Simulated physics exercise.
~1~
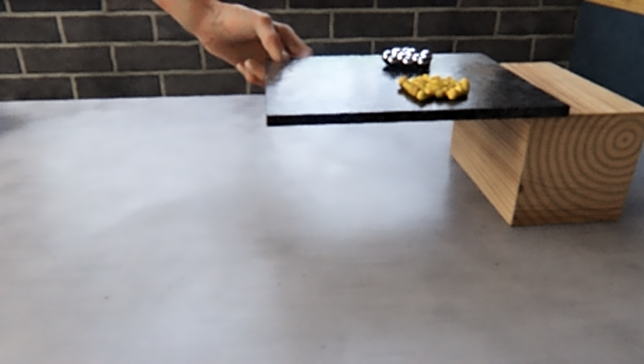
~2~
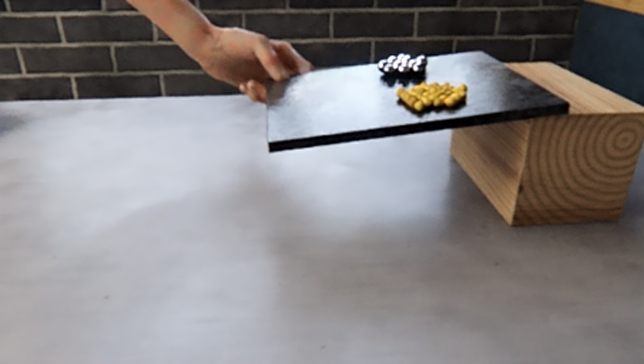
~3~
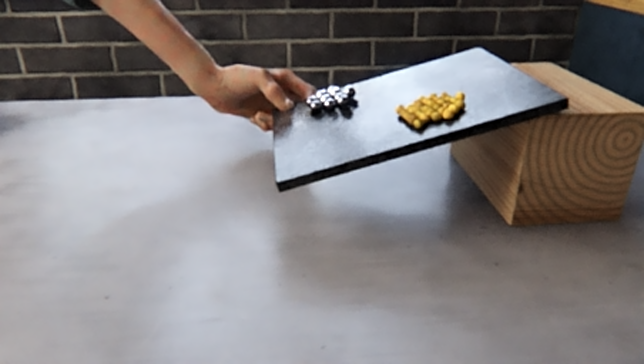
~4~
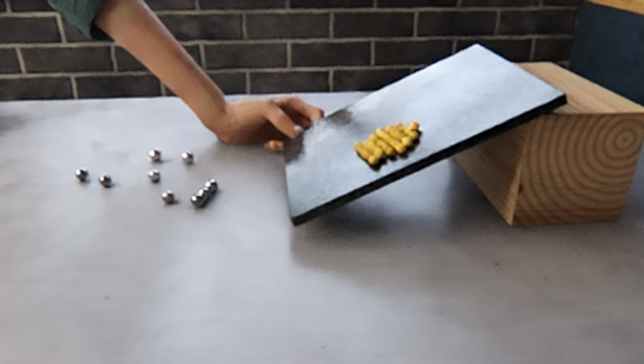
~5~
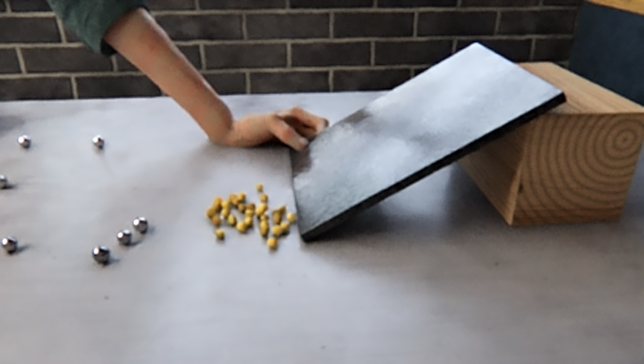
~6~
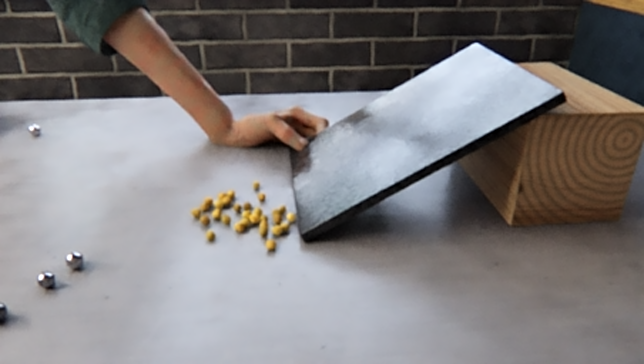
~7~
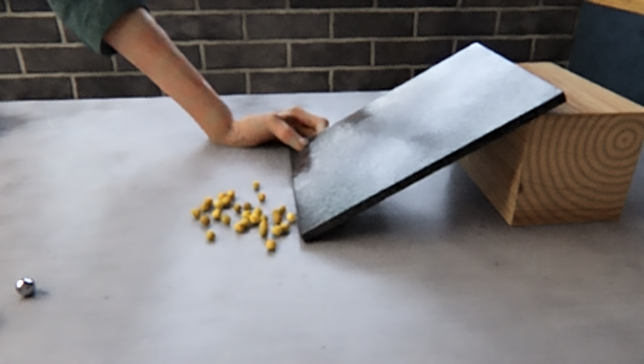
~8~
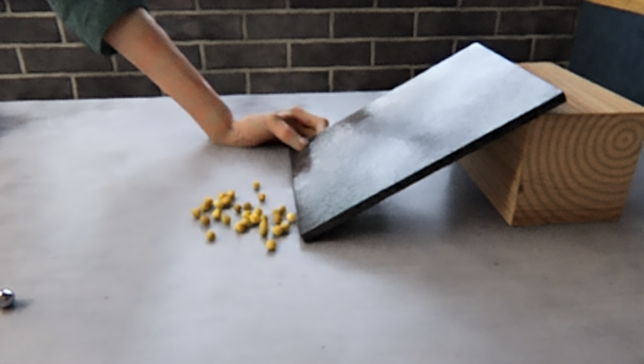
On a grey table by a dark brick wall, a hand lowered the left end of a black board resting on a wooden block; shiny silver balls rolled off far to the left, then small yellow pieces slid down and stopped near its edge.
